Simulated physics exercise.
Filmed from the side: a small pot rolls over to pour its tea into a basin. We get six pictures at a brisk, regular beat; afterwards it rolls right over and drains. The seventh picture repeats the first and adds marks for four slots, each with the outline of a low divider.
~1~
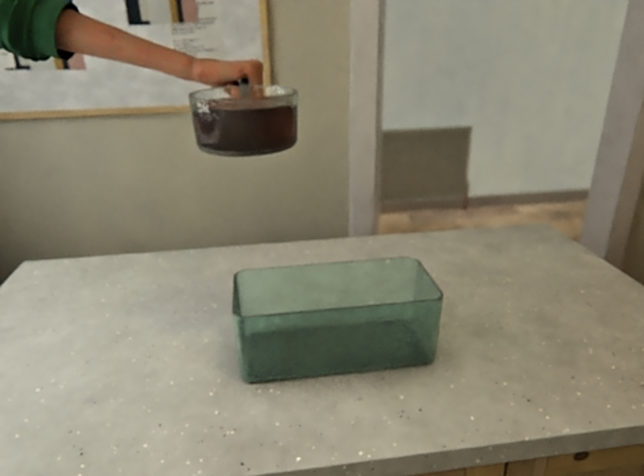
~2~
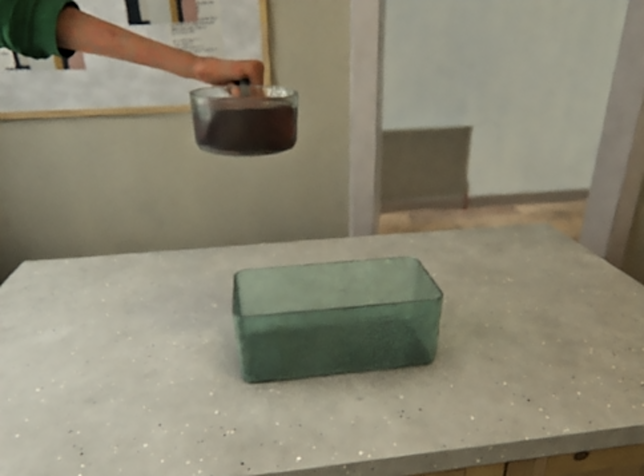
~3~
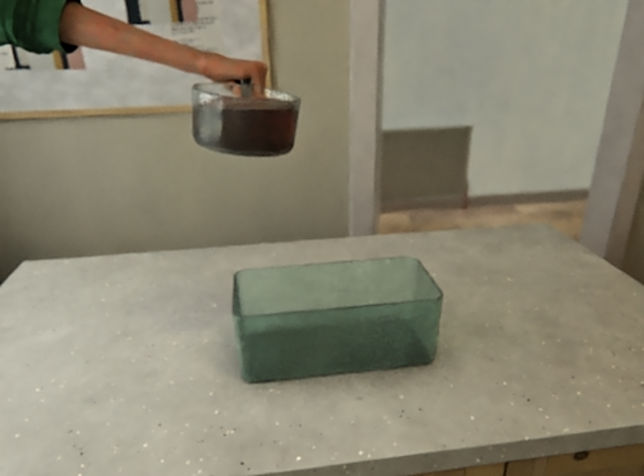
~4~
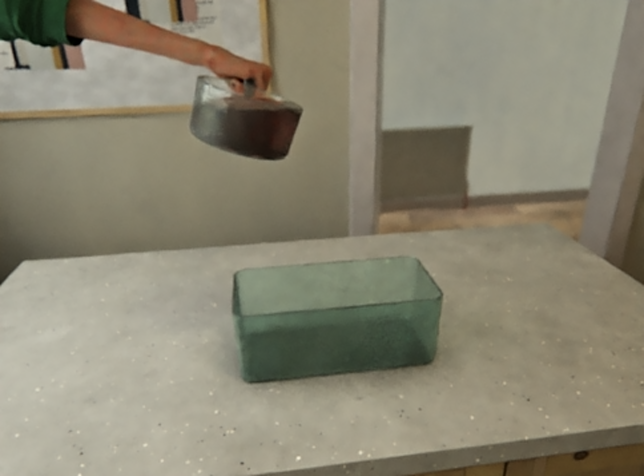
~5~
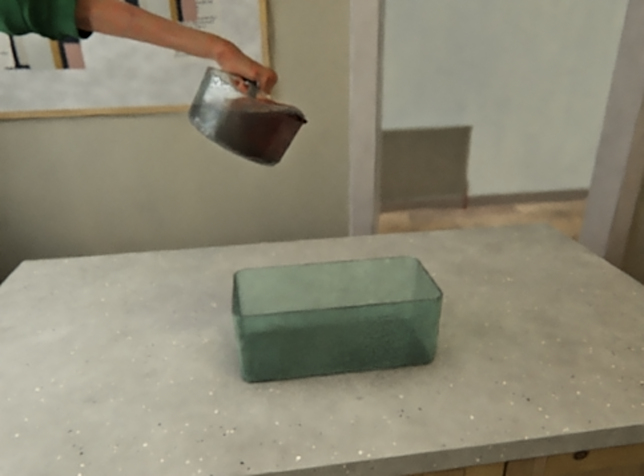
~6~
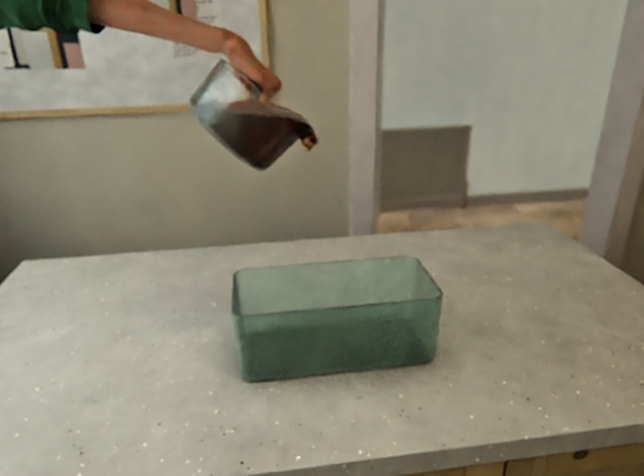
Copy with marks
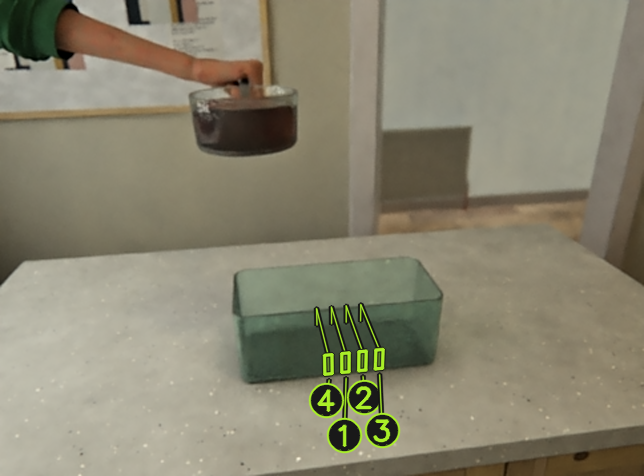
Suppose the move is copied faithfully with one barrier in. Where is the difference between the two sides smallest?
Slot 2.
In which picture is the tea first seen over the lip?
Picture 5.
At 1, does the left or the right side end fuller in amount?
The right side.
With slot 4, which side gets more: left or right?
More ends on the right.
In lime, 1 at (346, 377); 2 at (362, 376); 3 at (379, 374); 4 at (329, 379).
With 1, about 23 % ends left of the wall and 75 % right of it.
With 2, about 46 % ends left of the wall and 51 % right of it; 3 % is lost outside.
With 3, about 73 % ends left of the wall and 23 % right of it; 5 % is lost outside.
With 4, about 15 % ends left of the wall and 82 % right of it; 3 % is lost outside.
